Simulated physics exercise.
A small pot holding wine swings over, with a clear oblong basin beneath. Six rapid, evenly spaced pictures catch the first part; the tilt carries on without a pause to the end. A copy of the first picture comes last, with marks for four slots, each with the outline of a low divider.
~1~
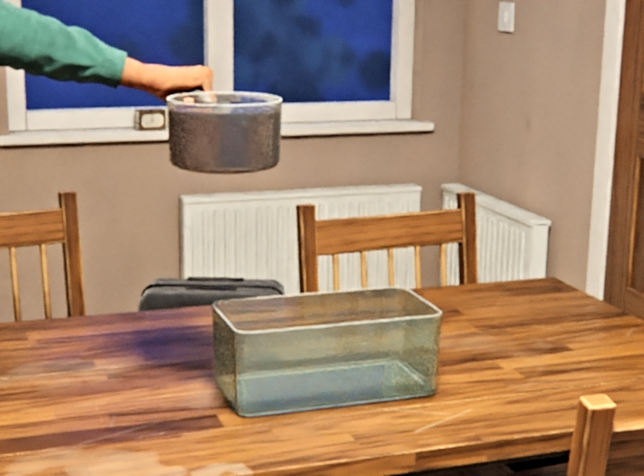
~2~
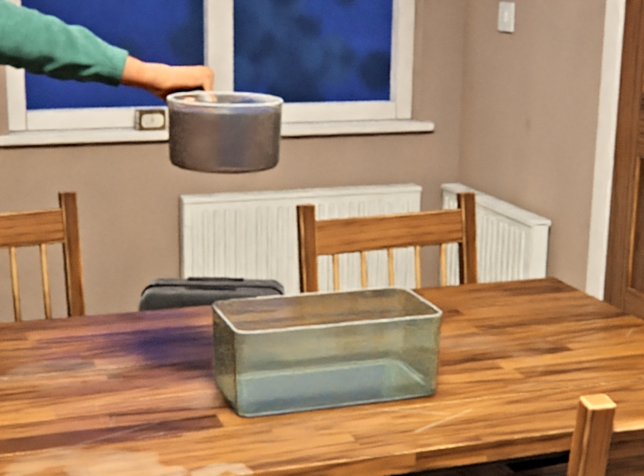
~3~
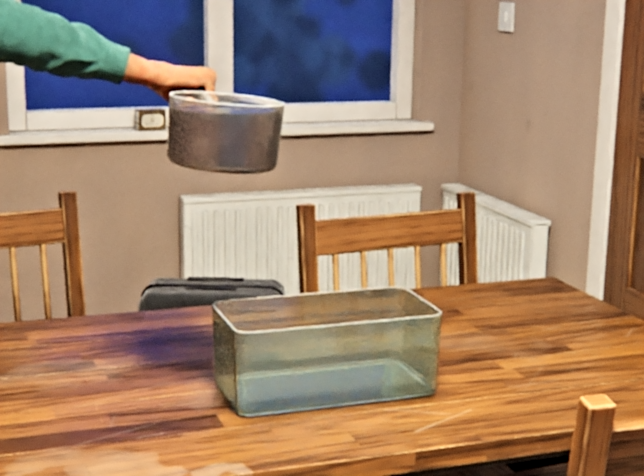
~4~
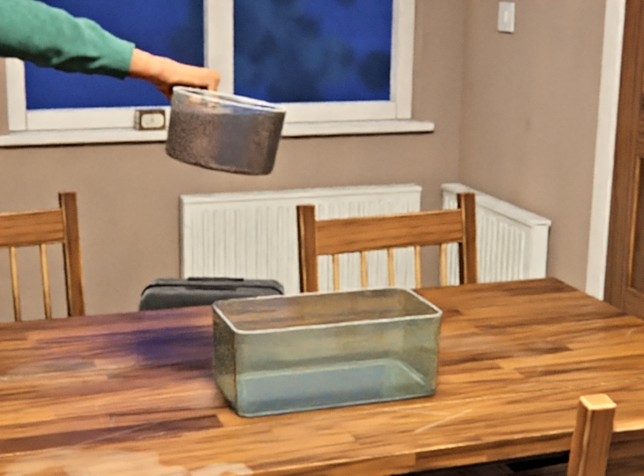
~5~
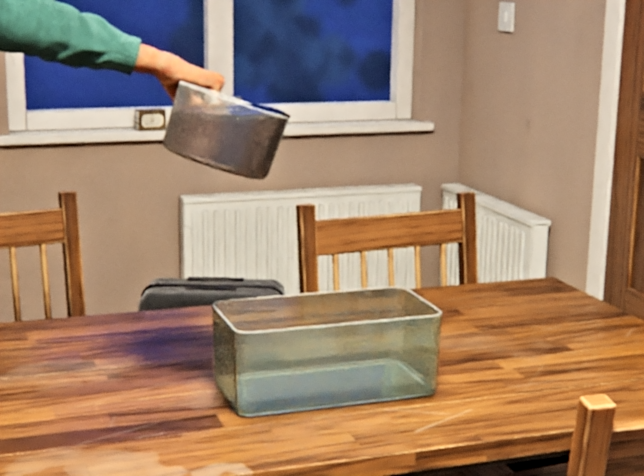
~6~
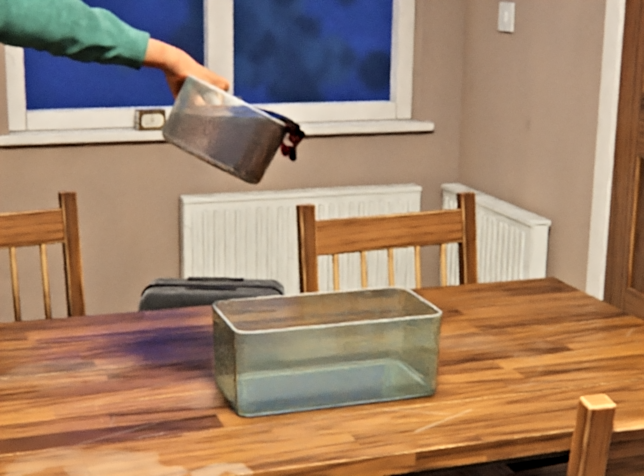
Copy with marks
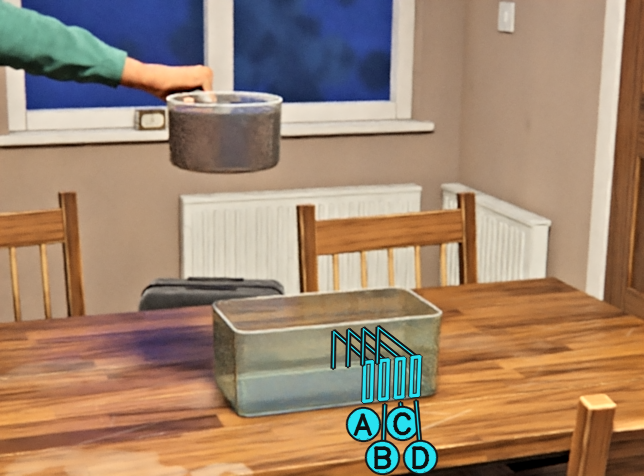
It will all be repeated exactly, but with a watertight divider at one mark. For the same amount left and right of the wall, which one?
A works best here.
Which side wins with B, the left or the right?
More ends on the left.
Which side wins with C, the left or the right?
The left side.
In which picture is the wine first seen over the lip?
In picture 5.
On the marked copy, A at (368, 406); B at (384, 404); C at (400, 403); D at (416, 401).
Choosing A, about 51 % ends left of the wall and 47 % right of it.
Choosing B, about 77 % ends left of the wall and 20 % right of it; 3 % is lost outside.
Choosing C, about 96 % ends left of the wall and 2 % right of it.
Choosing D, about 93 % ends left of the wall and 5 % right of it.
